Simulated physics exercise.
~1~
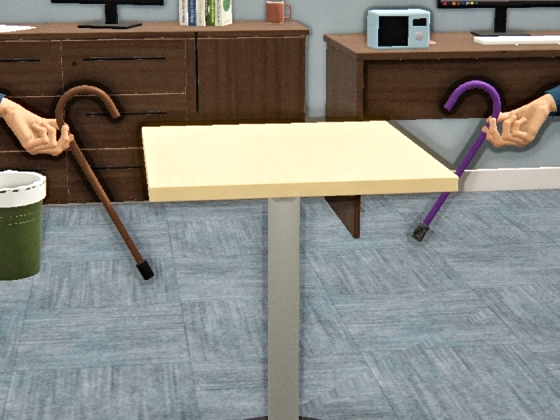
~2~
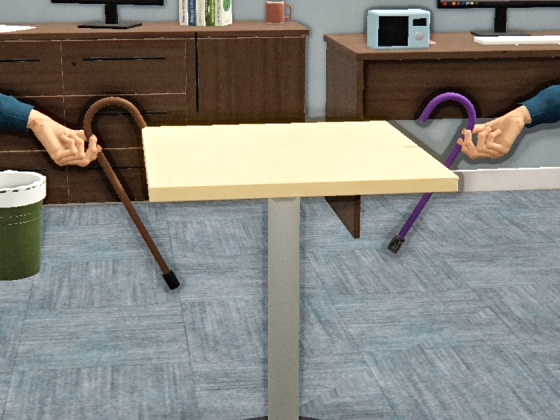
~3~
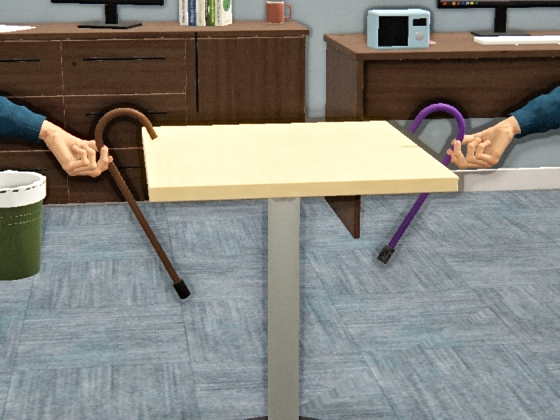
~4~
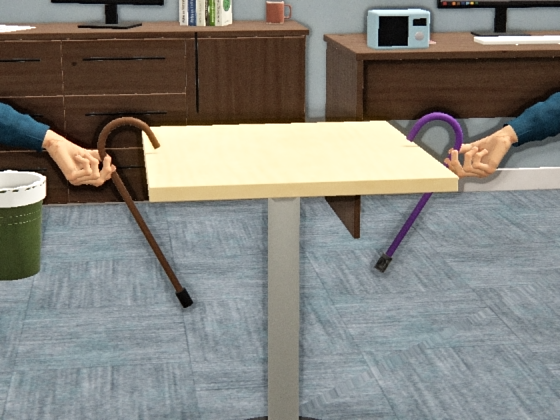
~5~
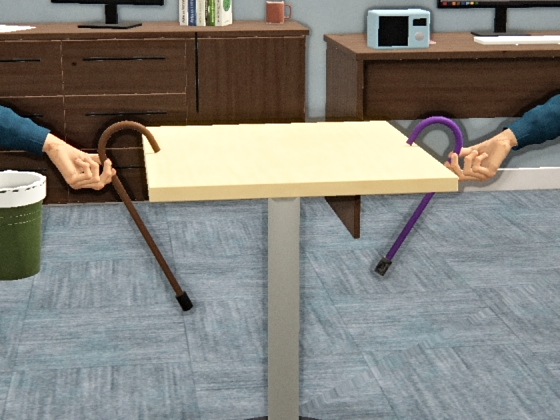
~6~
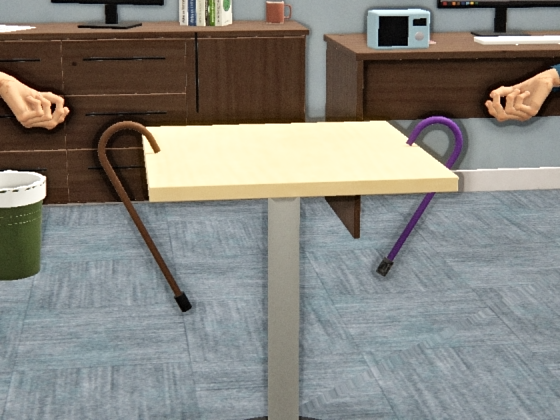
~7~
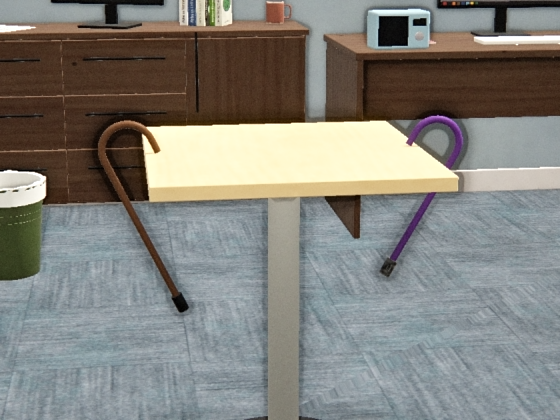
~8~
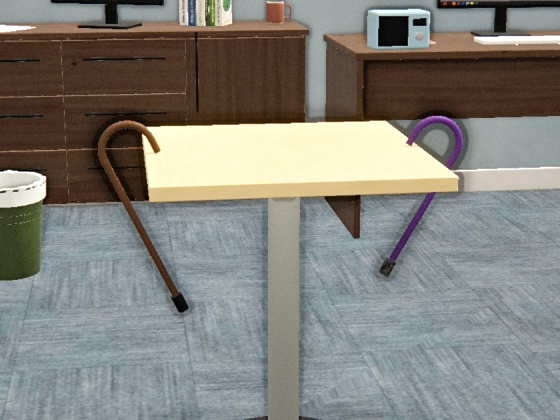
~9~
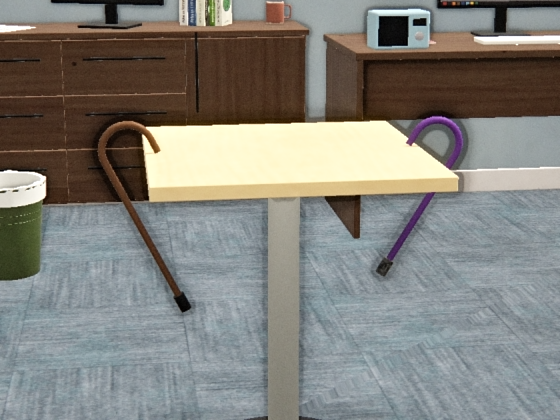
In an office with blue-grey carpet, a still, slightly raised view faces a pale-topped table on a single grey post, with dark wooden desks behind it and a green bin at the left. A hand at each side holds a cane, brown on the left and purple on the right. The hands bring the canes inward and lower their crooks over the table's opposite edges. Both hands then let go and draw back out of view. The two canes stay hooked on the edges, hanging at a slant, nearly motionless to the end.
